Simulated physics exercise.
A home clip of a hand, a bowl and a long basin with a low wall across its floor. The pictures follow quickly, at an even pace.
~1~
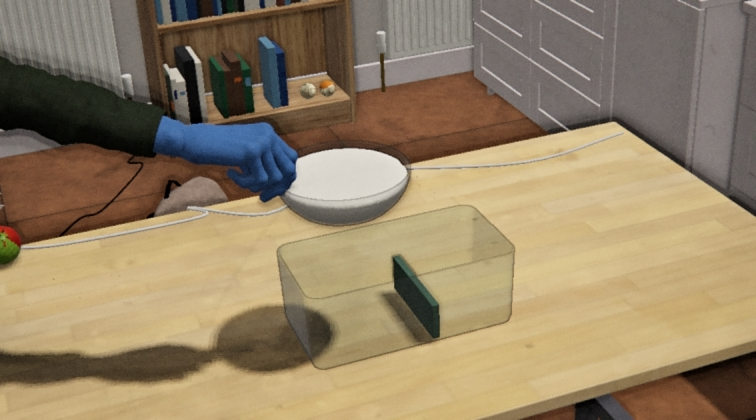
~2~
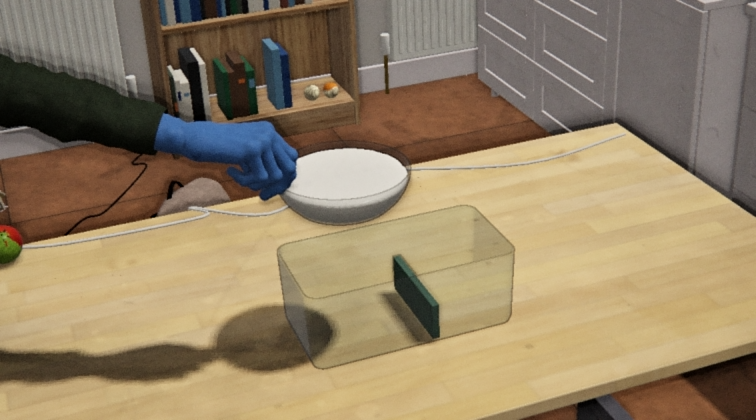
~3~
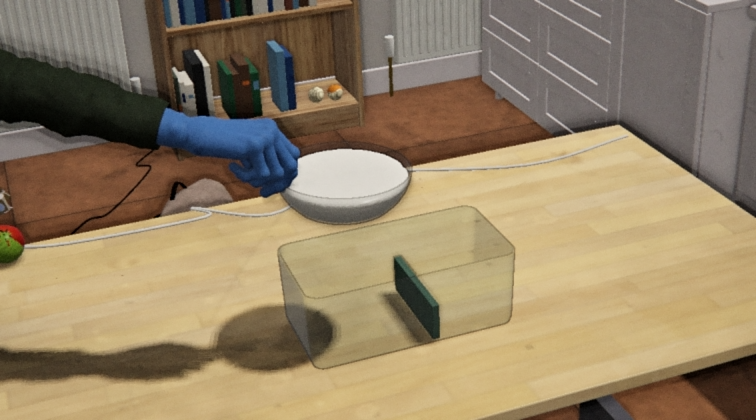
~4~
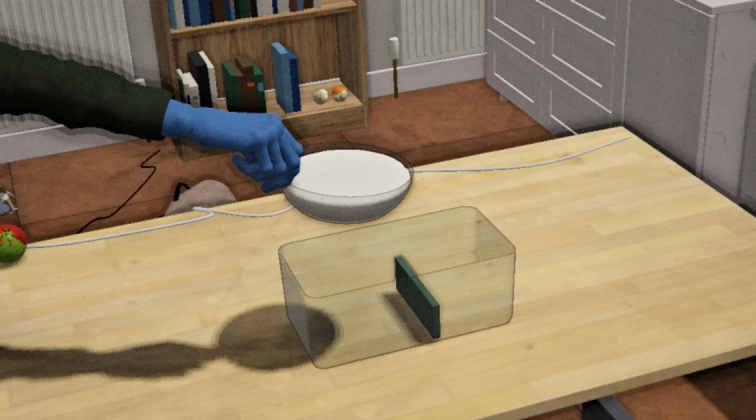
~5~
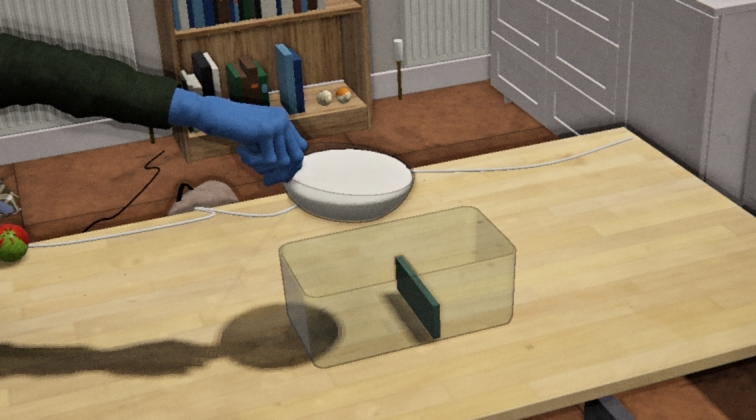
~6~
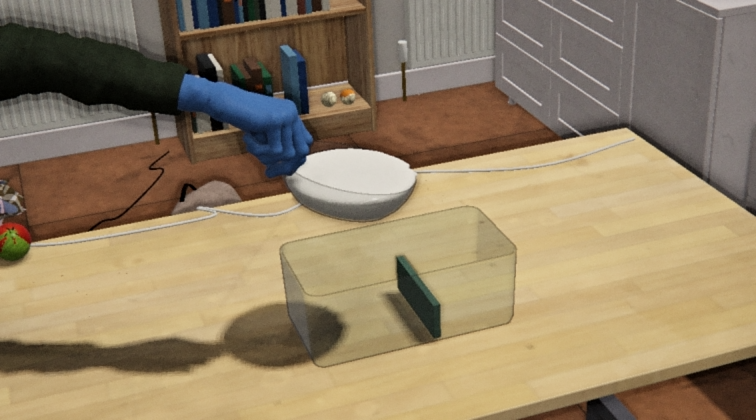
A blue-gloved hand held a white bowl above a wooden table and slowly tilted it to the right, beside a clear basin with a low green wall across its floor.
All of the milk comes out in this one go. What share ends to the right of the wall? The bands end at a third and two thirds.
It comes to more than two thirds.
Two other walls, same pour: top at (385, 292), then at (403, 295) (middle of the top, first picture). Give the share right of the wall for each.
About 90 and 70 per cent.
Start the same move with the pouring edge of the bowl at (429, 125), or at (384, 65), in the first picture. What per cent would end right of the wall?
In turn 75 and 75 in a hundred.
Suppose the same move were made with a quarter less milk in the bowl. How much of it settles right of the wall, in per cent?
About 80 per cent.
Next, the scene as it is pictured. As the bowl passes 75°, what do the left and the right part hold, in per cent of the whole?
Left: 0 %. Right: 60 %.
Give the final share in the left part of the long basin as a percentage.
Near 20 %.
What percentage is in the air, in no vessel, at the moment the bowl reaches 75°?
Close to 25 per cent.
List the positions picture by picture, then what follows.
It leans 0°; its right rim is at (405, 157); the milk meets the walls at (278, 187) and (402, 162); the long basin's rim runs from (291, 274) to (494, 227); the wall's top is at (415, 281), in the first picture.
It leans 1°; its right rim is at (406, 158); the milk meets the walls at (278, 186) and (402, 163), in the second picture.
It leans 3°; its right rim is at (407, 160); the milk meets the walls at (280, 185) and (402, 163), in the third picture.
It leans 6°; its right rim is at (408, 163); the milk meets the walls at (281, 183) and (404, 164), in the fourth picture.
It leans 10°; its right rim is at (409, 168); the milk meets the walls at (283, 182) and (407, 165), in the fifth picture.
It leans 15°; its right rim is at (411, 173); the milk meets the walls at (287, 181) and (408, 168); 2 per cent is over the edge, in the sixth picture.
A moment on, the bowl is tipped on its side and 14 per cent is still to pour, 1 is left of the wall and 62 right of it.
Next, the bowl is tipped right over and 0 per cent is still to pour, 18 is left of the wall and 81 right of it.
Then the bowl is tipped right over and 0 per cent is still to pour, 18 is left of the wall and 81 right of it.
Later the bowl is tipped right over and 0 per cent is still to pour, 18 is left of the wall and 81 right of it.
At rest 18 per cent lies left of the wall, 81 right of it and 1 outside.
